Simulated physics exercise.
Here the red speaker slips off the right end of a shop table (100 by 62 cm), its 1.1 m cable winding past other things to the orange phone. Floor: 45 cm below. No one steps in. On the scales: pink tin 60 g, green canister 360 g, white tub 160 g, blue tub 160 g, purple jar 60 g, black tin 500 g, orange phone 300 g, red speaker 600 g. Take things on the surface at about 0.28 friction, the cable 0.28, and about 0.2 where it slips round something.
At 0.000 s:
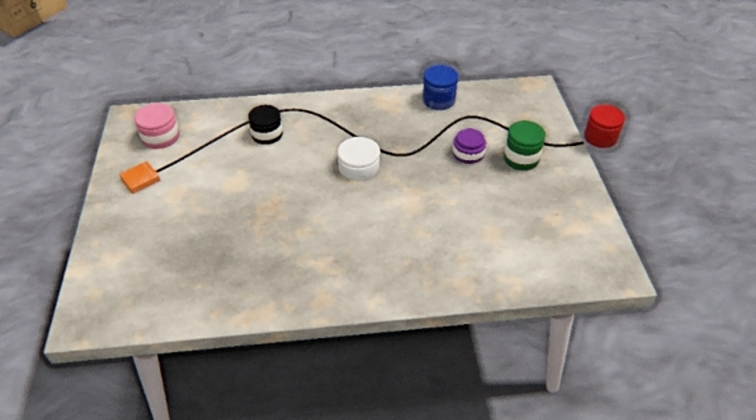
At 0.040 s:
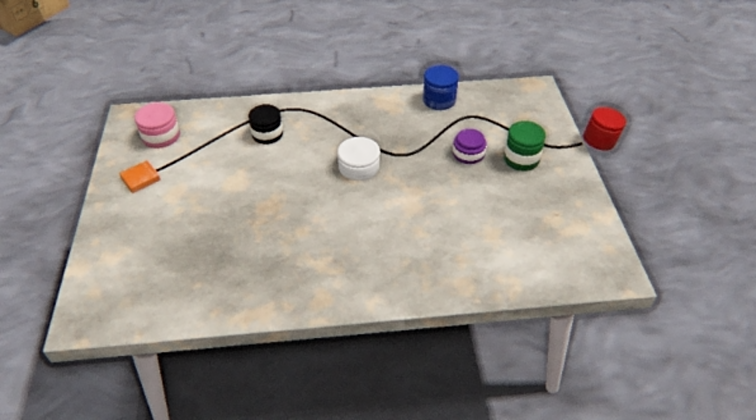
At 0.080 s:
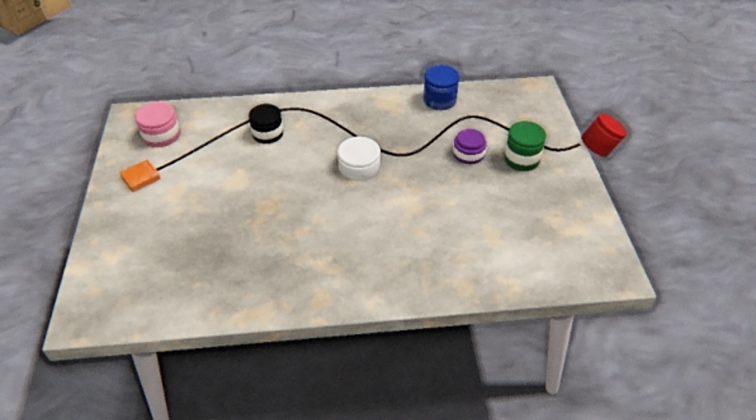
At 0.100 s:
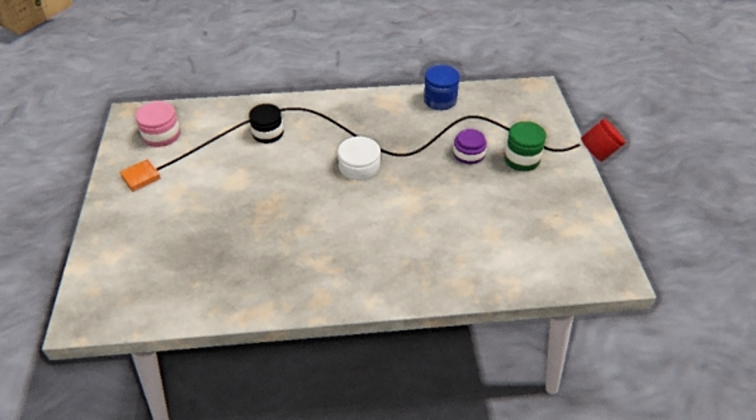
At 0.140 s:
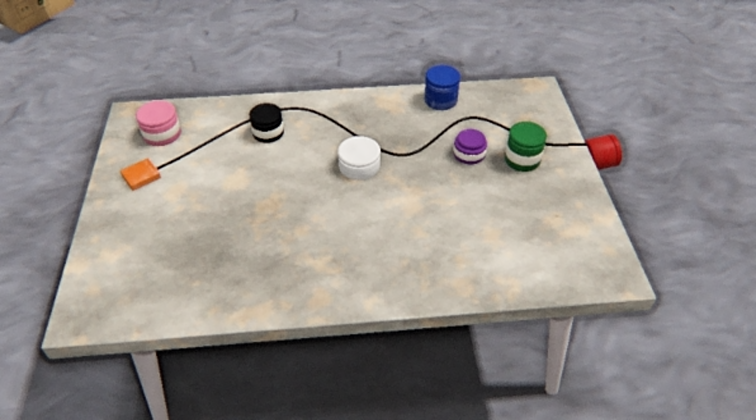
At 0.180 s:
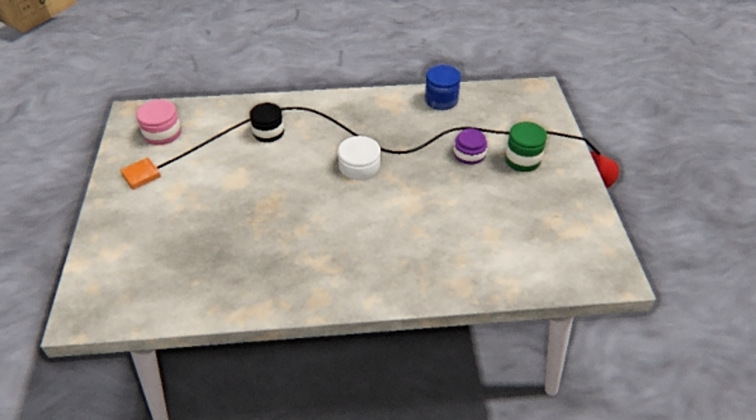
A table with colourful tubs and an orange object, a red container tipping over the right edge and pulling a black cable.
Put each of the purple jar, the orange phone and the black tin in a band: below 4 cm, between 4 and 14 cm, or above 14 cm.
Watch the purple jar stay nearly put. Watch the orange phone change position a lot. Watch the black tin change position moderately.
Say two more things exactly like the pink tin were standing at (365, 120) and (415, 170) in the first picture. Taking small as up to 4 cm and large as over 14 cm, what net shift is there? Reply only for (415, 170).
There it moves only a bit.
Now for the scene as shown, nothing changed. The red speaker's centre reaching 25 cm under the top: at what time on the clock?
It happens at 0.30 seconds on the clock.
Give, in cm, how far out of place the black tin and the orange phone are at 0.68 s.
Shifts - black tin 8 cm, orange phone 45 cm.
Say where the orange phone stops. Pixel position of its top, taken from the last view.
Near (378, 96).
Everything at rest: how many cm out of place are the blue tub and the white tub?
About: Blue tub 0 cm, white tub 0 cm.
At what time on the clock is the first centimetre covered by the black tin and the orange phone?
Times: Black tin = 0.30 s, orange phone = 0.28 s.
By 0.4 s, the cable's tail end at (257, 130); orange phone 22 cm off its start, black tin 7 cm off its start, red speaker over the edge.
By 0.7 s, the cable's tail end at (353, 108); orange phone 45 cm off its start, black tin 7 cm off its start, red speaker over the edge.
By 0.9 s, the cable's tail end at (379, 85); orange phone on its side, 55 cm off its start at (379, 95), black tin 7 cm off its start at (276, 134), red speaker over the edge.
By 1.2 s, the cable's tail end at (381, 82); orange phone on its side, 55 cm off its start, black tin 7 cm off its start, red speaker over the edge.
By 2.4 s, the cable's tail end at (383, 84); orange phone on its side, 55 cm off its start at (378, 96), black tin 7 cm off its start at (276, 134), purple jar 0 cm off its start at (472, 138), red speaker over the edge.
